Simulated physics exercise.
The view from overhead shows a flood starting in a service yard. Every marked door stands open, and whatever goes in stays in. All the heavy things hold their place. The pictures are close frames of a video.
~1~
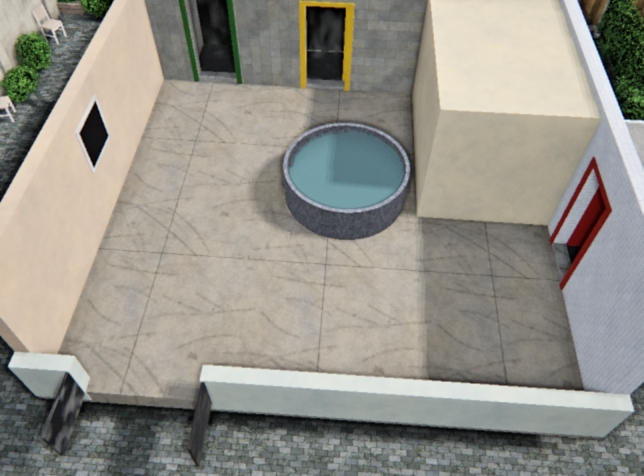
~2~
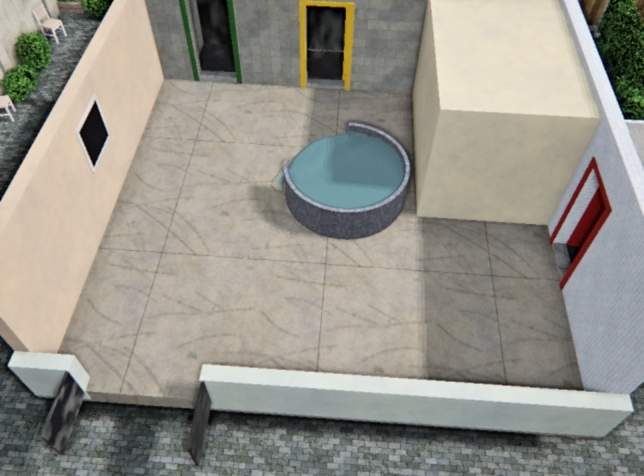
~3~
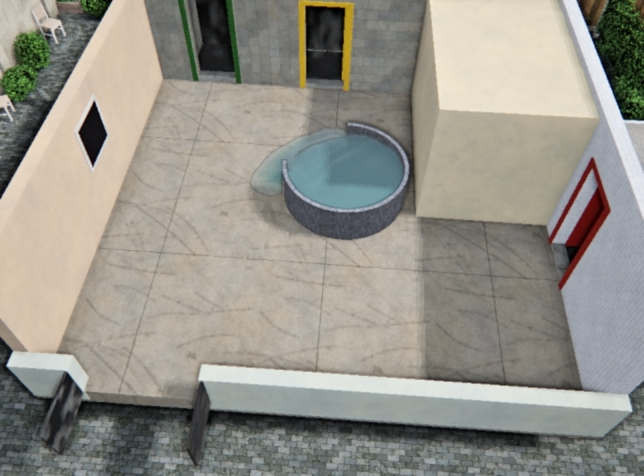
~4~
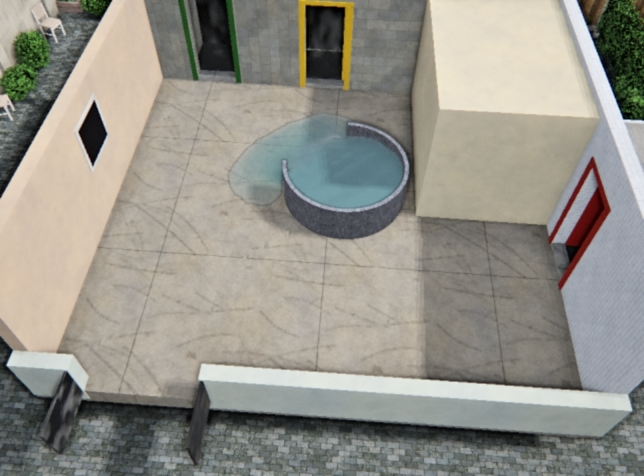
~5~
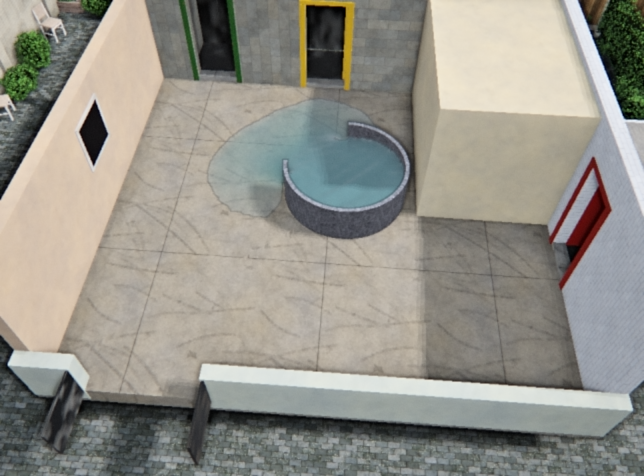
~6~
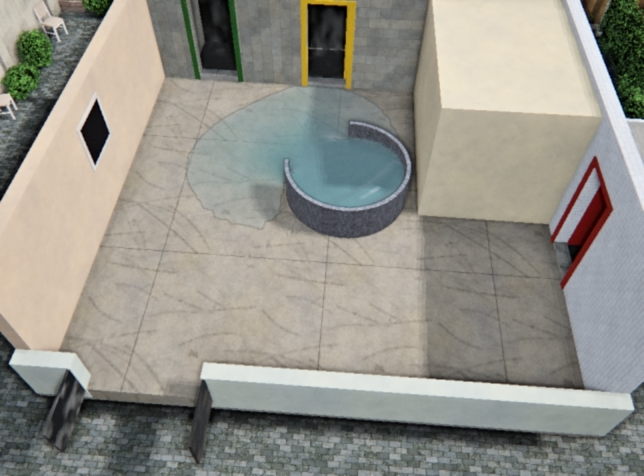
A round stone-sided pool of blue-green water stands in a paved, walled service yard, seen from high overhead by a still camera. A green-edged door and a yellow-edged door are set in the grey back wall, with a cream block at right and a red door beyond it. The pool's far-left rim opens, and water pours out, spreading in a thin, widening sheet across the paving toward the back and left.
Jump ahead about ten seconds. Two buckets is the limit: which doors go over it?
The green door lets in more than two buckets; the yellow door lets in more than two buckets; the red door stays within two buckets.
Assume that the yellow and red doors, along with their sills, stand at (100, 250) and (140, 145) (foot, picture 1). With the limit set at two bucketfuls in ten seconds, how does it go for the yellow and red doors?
Yellow: Comes in low; red: Comes in high.
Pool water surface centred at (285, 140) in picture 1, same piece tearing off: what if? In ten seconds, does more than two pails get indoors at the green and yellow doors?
My reading is that the green door tops the mark while the yellow door remains below the mark.
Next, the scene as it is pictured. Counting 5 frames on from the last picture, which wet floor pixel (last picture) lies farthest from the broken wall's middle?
My estimate: Roughly (161, 89).
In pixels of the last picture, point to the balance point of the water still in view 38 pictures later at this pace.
Estimate: (258, 172).
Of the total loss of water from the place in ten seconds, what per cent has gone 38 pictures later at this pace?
My figure: 45 percent.
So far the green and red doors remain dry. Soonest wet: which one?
I'd say the door marked green.
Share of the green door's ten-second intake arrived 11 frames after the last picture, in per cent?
By my reckoning, 20 percent.
A moment on, water covers 30 % of the floor; the green door wet at the sill, nothing in, the yellow door over two buckets in, the red door not reached.
Next, water covers 30 % of the floor; the green door under two buckets in, the yellow door far over two buckets in, the red door not reached.
Then, water covers 40 % of the floor; the green door over two buckets in, the yellow door far over two buckets in, the red door not reached.
Later, water covers 70 % of the floor; the green door far over two buckets in, the yellow door far over two buckets in, the red door not reached.
In the end, water covers 80 % of the floor; the green door far over two buckets in, the yellow door far over two buckets in, the red door not reached.
